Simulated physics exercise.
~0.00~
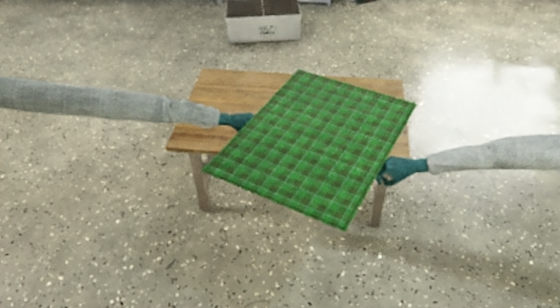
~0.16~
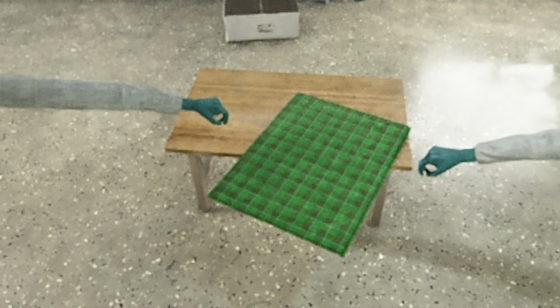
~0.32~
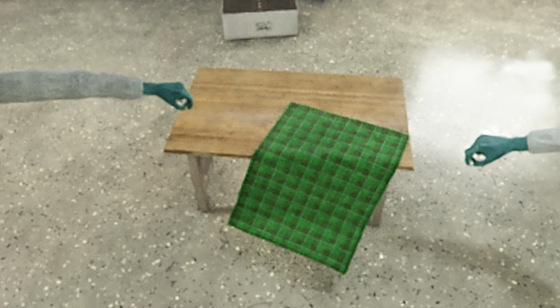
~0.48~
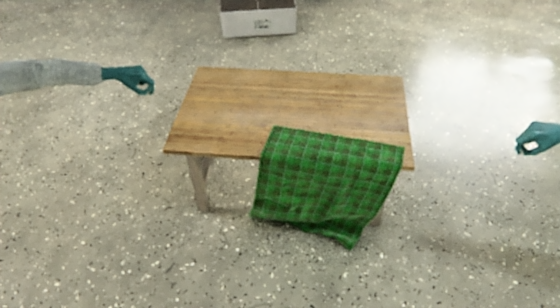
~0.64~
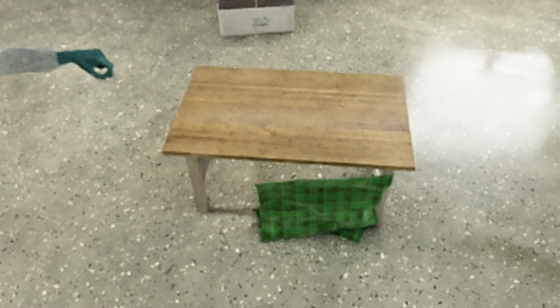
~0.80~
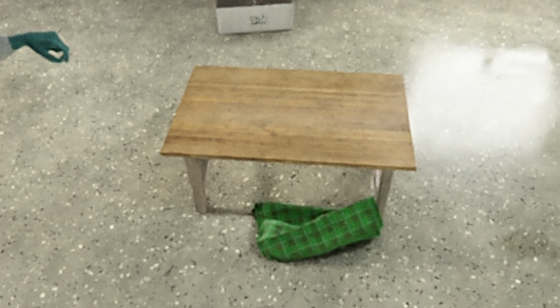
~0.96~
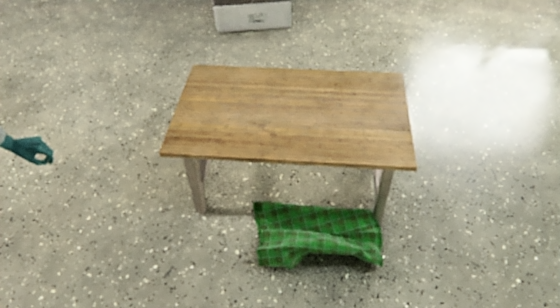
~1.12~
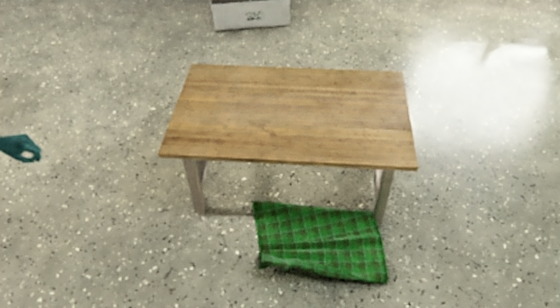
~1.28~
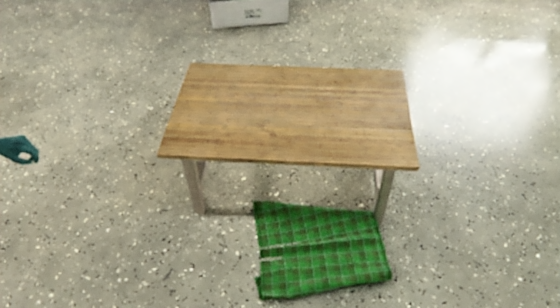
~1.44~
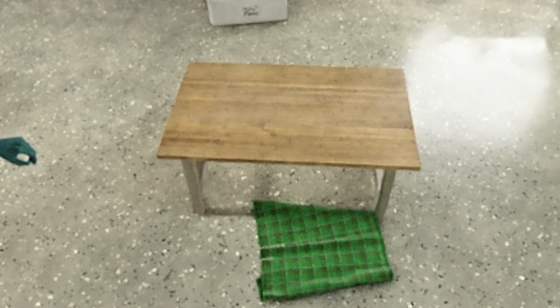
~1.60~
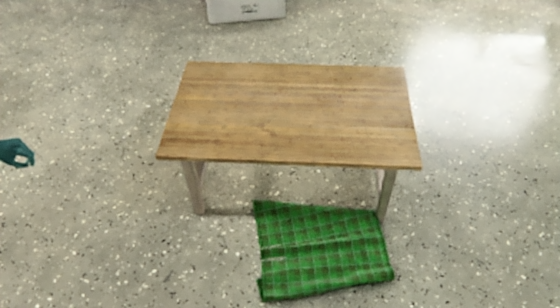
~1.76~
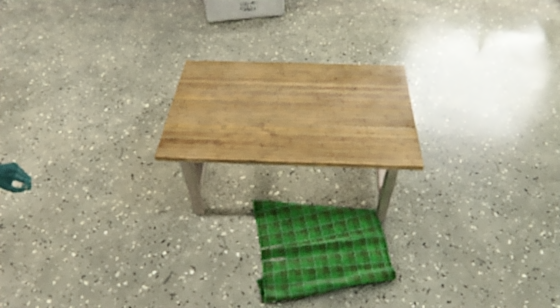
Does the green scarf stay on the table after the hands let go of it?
No, it slides over the front edge and ends up lying on the floor by the table's right front leg.
At the start, two gloved hands in grey sleeves hold a green checked scarf out flat above the front edge of a wooden table on a speckled floor. The hands let go and draw apart to the left and right, and the scarf drops across the table's rim. Its front part folds down over the edge, and the rest slides after it until nothing is left on top. The cloth crumples on the floor by the table's right front leg, then spreads and settles flatter. It ends lying still there, with the tabletop bare.
